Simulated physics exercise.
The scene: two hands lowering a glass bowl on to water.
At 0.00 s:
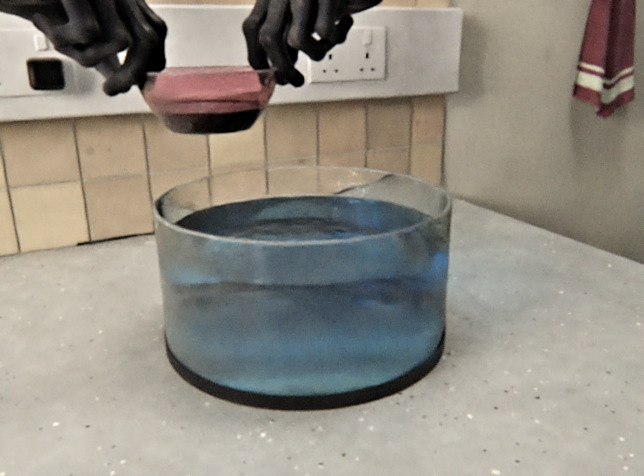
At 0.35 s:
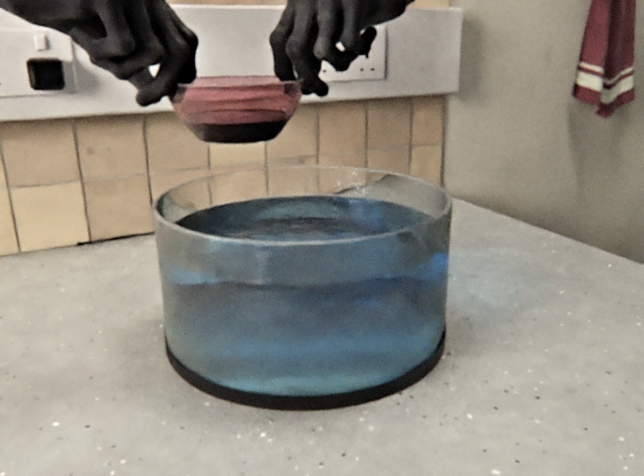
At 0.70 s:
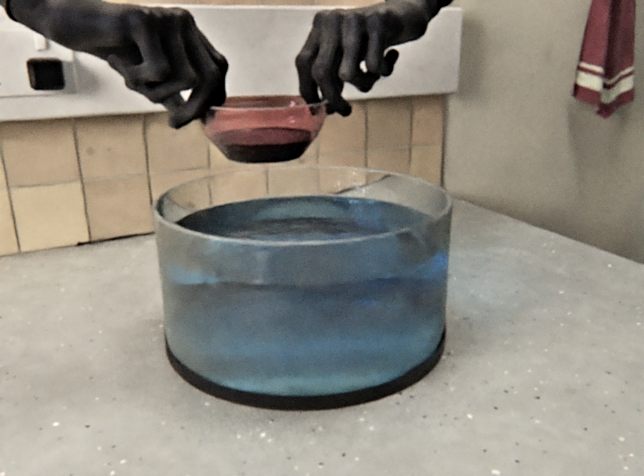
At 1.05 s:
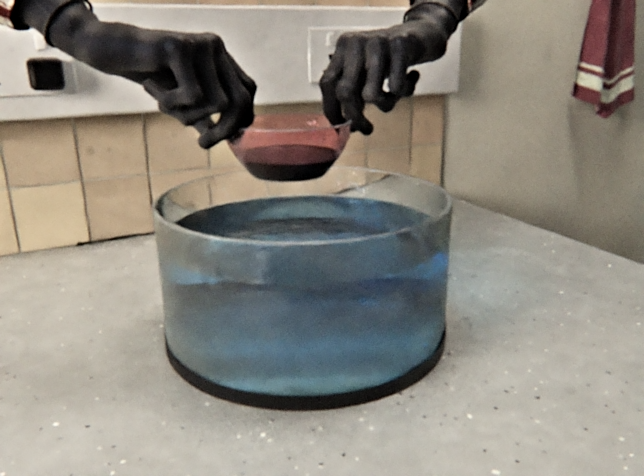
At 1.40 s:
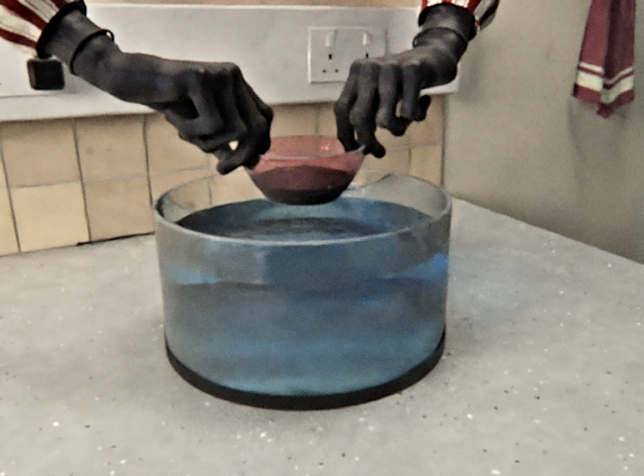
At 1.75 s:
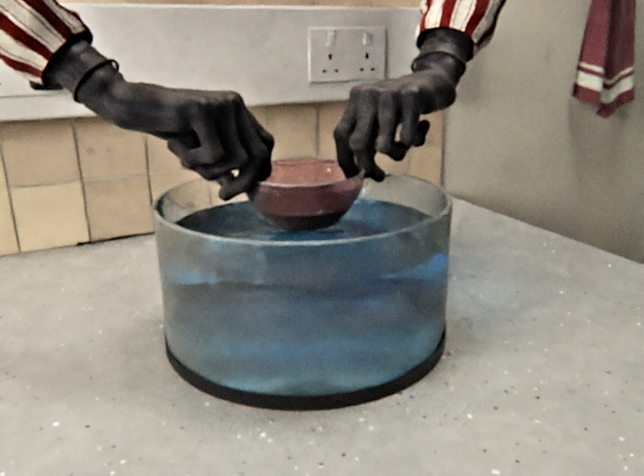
Two dark hands lowering a small reddish glass bowl over a large round basin of blue water, down to just above the surface.
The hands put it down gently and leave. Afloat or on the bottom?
It stays afloat.
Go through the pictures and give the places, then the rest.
Bowl (209, 96) about a quarter full; above the basin, in the first picture.
Bowl about a quarter full, surface at (237, 117); coming down, in the second picture.
Bowl (263, 126) about a quarter full; lower, in the third picture.
Bowl about a quarter full, surface at (288, 155); lower still, in the fourth picture.
Bowl (303, 169) about a quarter full; close to the surface, in the fifth picture.
Bowl about a quarter full, surface at (303, 203); just over the surface, in the sixth picture.
After 2.2 s, the bowl dips into the water.
After 2.8 s, it bobs and steadies.
After 5.0 s, the bowl floats with about half of its side showing.
